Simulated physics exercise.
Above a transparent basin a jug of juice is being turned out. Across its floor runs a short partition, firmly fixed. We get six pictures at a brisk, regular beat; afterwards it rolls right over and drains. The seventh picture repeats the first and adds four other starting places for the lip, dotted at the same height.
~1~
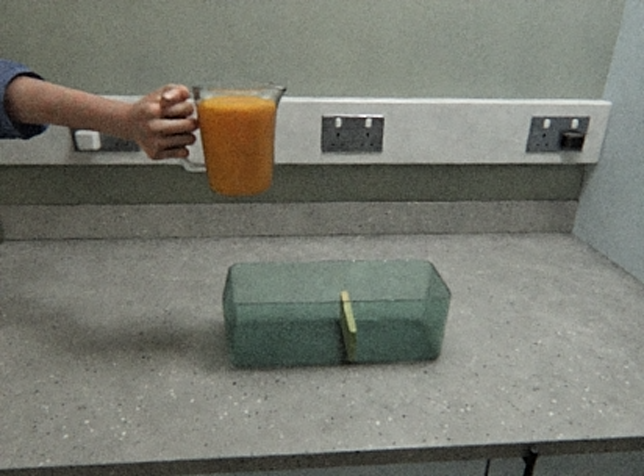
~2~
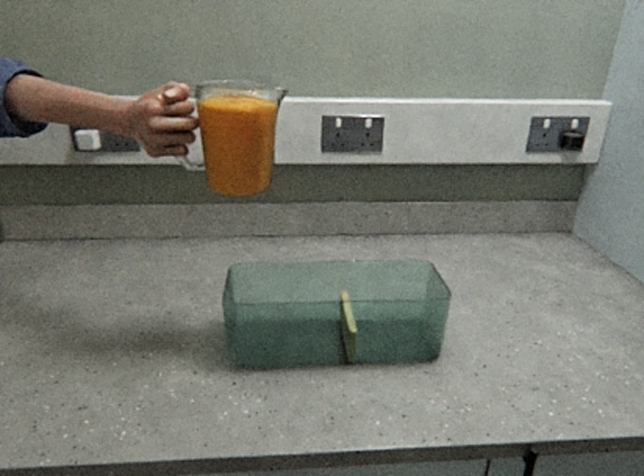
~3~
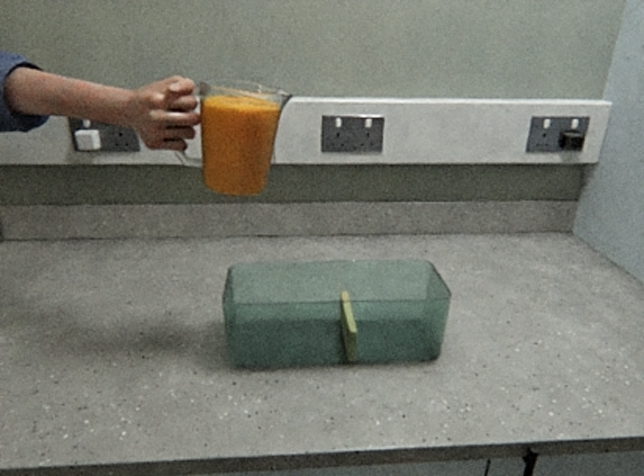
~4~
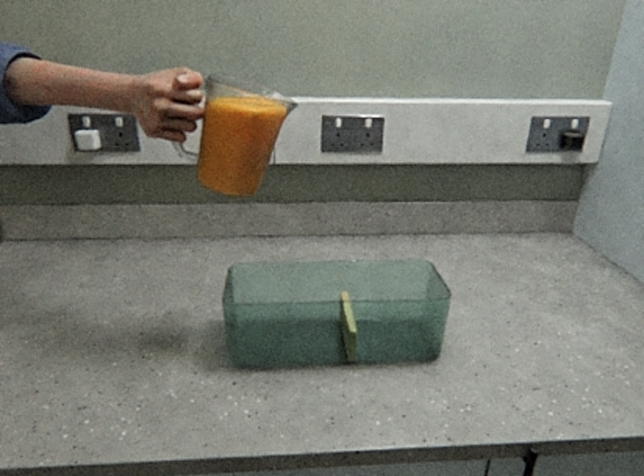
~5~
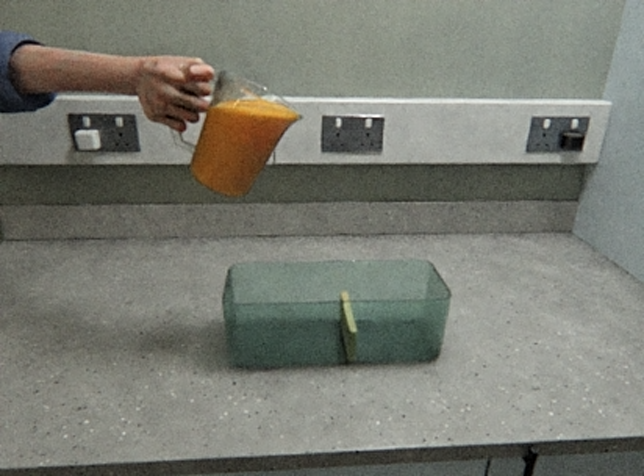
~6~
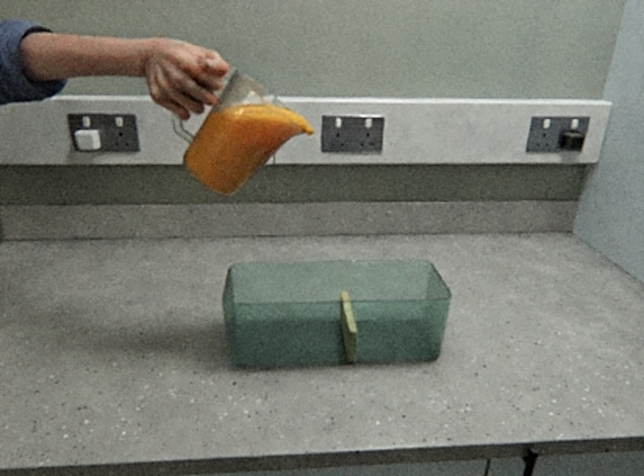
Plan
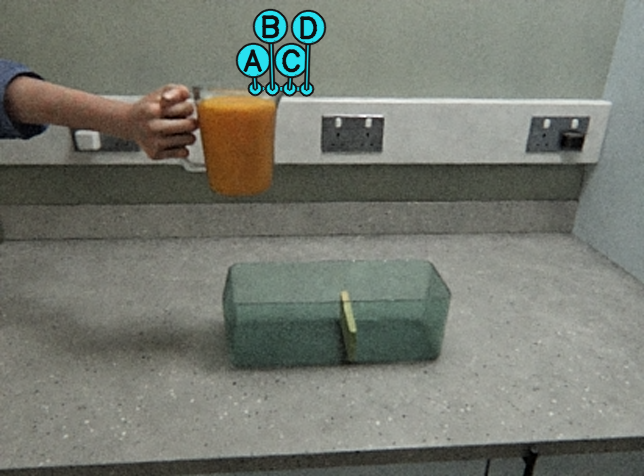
On a speckled grey counter, a hand held a glass jug of orange juice above a clear greenish basin with a short partition, then gradually tilted it rightward until juice just reached over the lip.
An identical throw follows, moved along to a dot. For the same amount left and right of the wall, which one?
B beats the others.
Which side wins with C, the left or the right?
More ends on the right.
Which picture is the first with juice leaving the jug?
In picture 6.
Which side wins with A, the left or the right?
More ends on the left.
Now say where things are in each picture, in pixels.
In the first frame, upright, lip at (285, 88); basin from (229, 362) to (440, 355); top of the wall at (348, 310); nothing has left yet.
In the second frame, upright, lip at (287, 90); nothing has left yet.
In the third frame, tipped about 7°, lip at (291, 95); nothing has left yet.
In the fourth frame, tipped about 16°, lip at (297, 104); nothing has left yet.
In the fifth frame, tipped about 27°, lip at (302, 116); nothing has left yet.
In the sixth frame, tipped about 39°, lip at (305, 131); juice is over the lip, down to (310, 133).
On the marked copy, A at (255, 88); B at (272, 88); C at (289, 88); D at (306, 89).
With A, about 84 % ends left of the wall and 6 % right of it; 10 % is lost outside.
With B, about 51 % ends left of the wall and 47 % right of it; 3 % is lost outside.
With C, about 8 % ends left of the wall and 90 % right of it.
With D, about 4 % ends left of the wall and 94 % right of it.
